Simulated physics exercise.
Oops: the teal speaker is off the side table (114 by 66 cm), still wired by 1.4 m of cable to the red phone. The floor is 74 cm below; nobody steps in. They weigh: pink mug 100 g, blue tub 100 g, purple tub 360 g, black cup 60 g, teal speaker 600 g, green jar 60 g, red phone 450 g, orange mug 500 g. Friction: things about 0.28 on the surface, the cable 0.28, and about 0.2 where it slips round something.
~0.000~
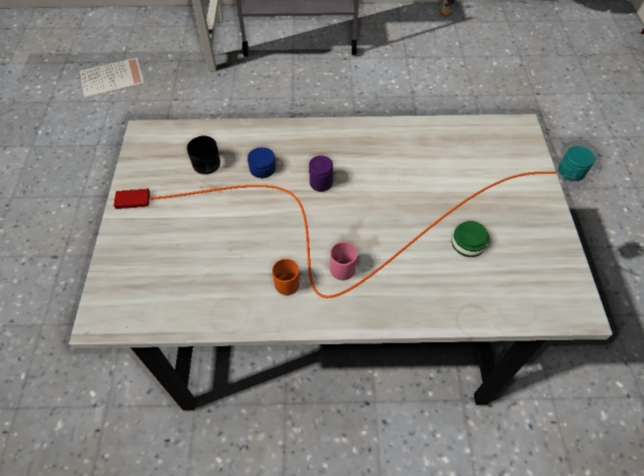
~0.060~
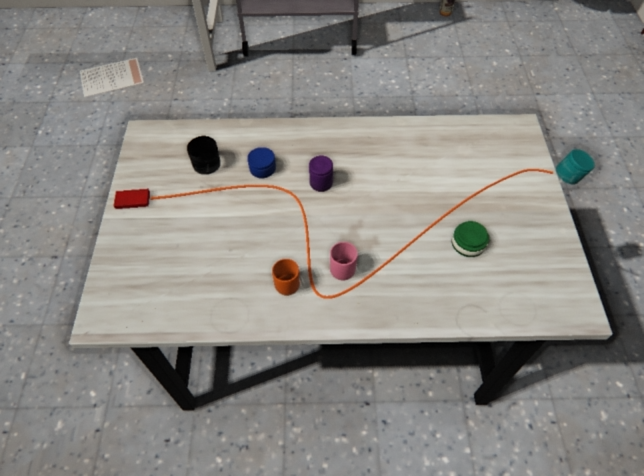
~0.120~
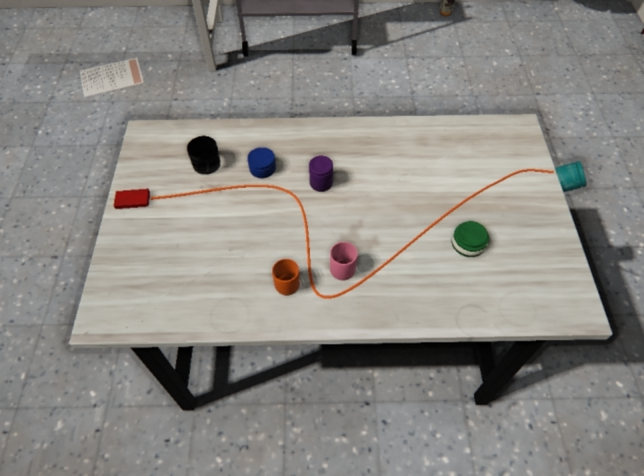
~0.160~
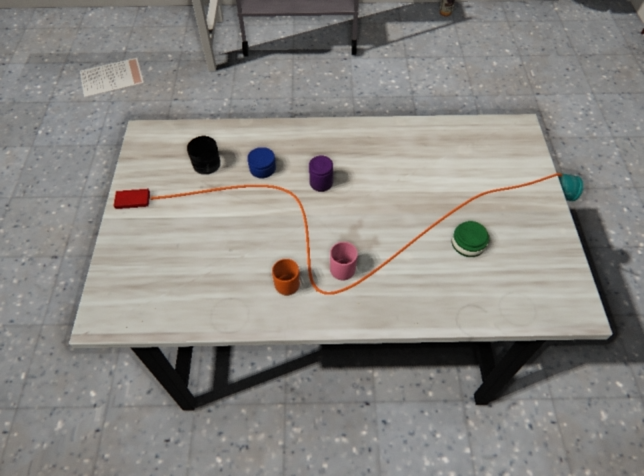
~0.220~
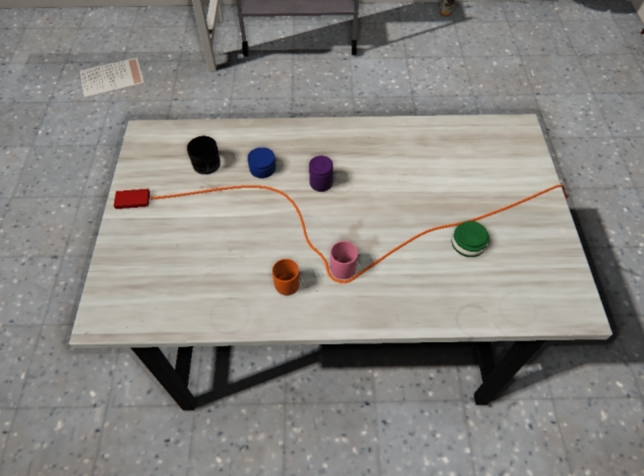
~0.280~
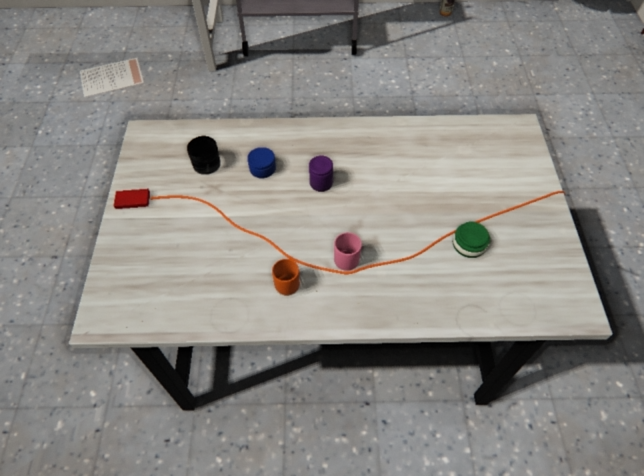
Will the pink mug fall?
Result: Pink mug falls off.
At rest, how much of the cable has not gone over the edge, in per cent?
About 35 per cent.
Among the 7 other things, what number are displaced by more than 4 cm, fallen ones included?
2 of them.
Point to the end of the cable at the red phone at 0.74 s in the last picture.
Near (327, 213).
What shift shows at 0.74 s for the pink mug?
About: Pink mug over the edge.
After 0.5 s, the cable's tail end at (227, 203); pink mug 45 cm off its start, red phone 21 cm off its start, teal speaker over the edge.
After 0.7 s, the cable's tail end at (327, 213); pink mug over the edge, red phone 45 cm off its start, teal speaker over the edge.
After 1.0 s, the cable's tail end at (379, 220); pink mug over the edge, red phone 57 cm off its start at (363, 223), teal speaker over the edge.
After 1.2 s, the cable's tail end at (383, 220); pink mug over the edge, red phone 58 cm off its start, teal speaker over the edge.
After 2.4 s, the cable's tail end at (383, 220); pink mug over the edge, red phone 58 cm off its start at (367, 224), teal speaker over the edge.
